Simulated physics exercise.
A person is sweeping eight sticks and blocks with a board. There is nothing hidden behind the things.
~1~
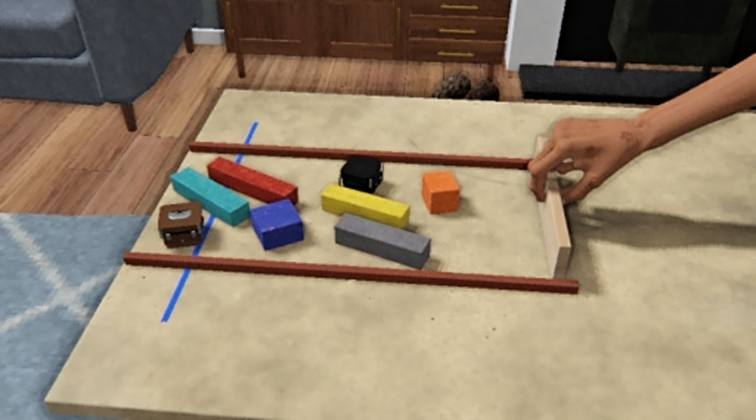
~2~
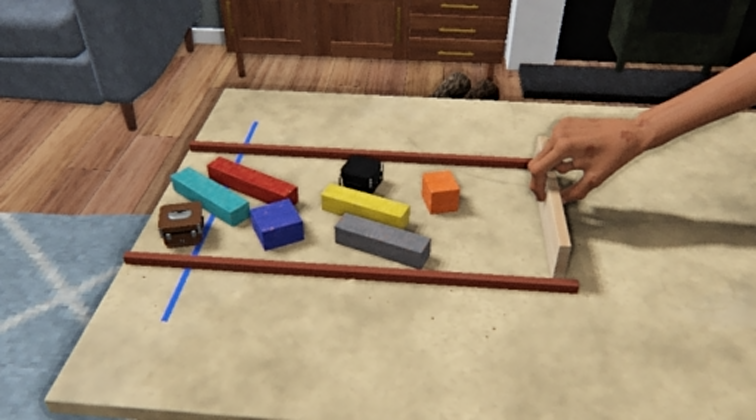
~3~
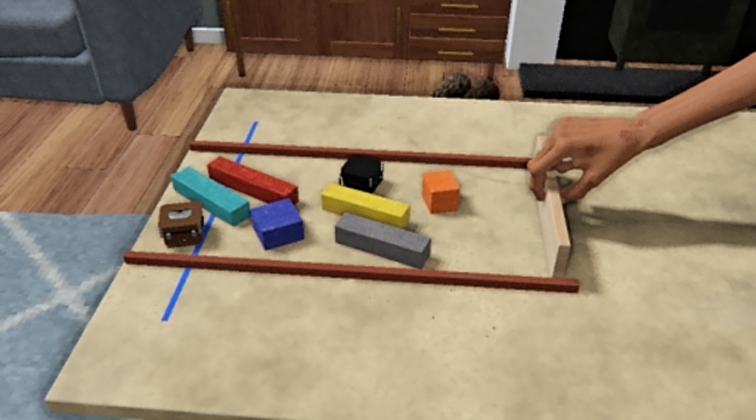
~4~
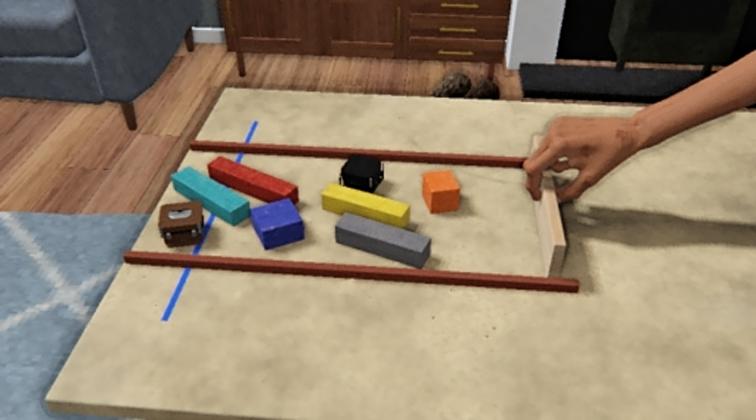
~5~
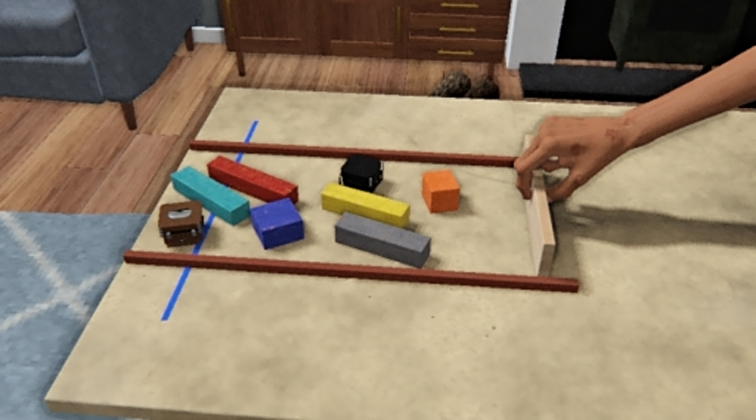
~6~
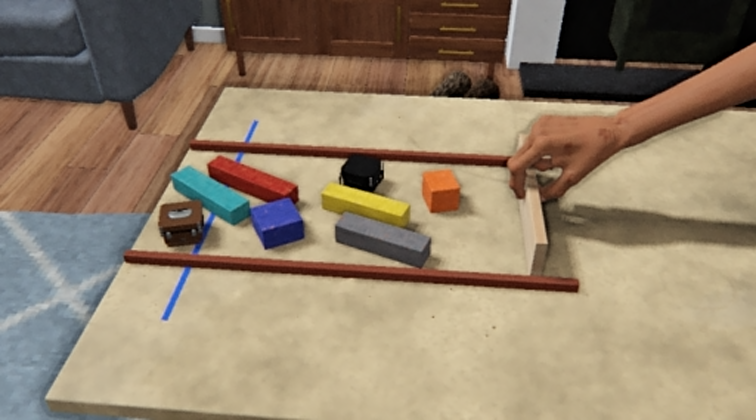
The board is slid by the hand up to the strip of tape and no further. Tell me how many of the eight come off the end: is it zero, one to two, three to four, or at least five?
It is three to four.
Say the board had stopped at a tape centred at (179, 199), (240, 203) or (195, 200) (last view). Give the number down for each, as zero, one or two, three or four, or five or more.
Place one: More than four; place two: Three to four; place three: Three to four.
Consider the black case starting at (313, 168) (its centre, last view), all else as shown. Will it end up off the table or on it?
The black case holds on.
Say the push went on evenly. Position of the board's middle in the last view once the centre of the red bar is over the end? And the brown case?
Its middle is about (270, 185) and about (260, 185).
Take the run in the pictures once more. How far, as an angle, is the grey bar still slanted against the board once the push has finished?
Somewhere near 40 degrees, I'd say.
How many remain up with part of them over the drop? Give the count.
Count: 3.
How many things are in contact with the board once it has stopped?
The count in contact is 4.
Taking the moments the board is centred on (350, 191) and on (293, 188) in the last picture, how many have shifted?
In order, the tallies are 6 and 8.
Soon after, none off yet; brown case at rest near (183, 224); turquoise bar at rest near (210, 195); red bar at rest near (252, 182).
After that, none off yet; brown case at rest near (183, 224); turquoise bar at rest near (207, 196); red bar displaced a little near (207, 167).
In the end, the number that fall off is three or four; gone, red bar, turquoise bar and brown case.
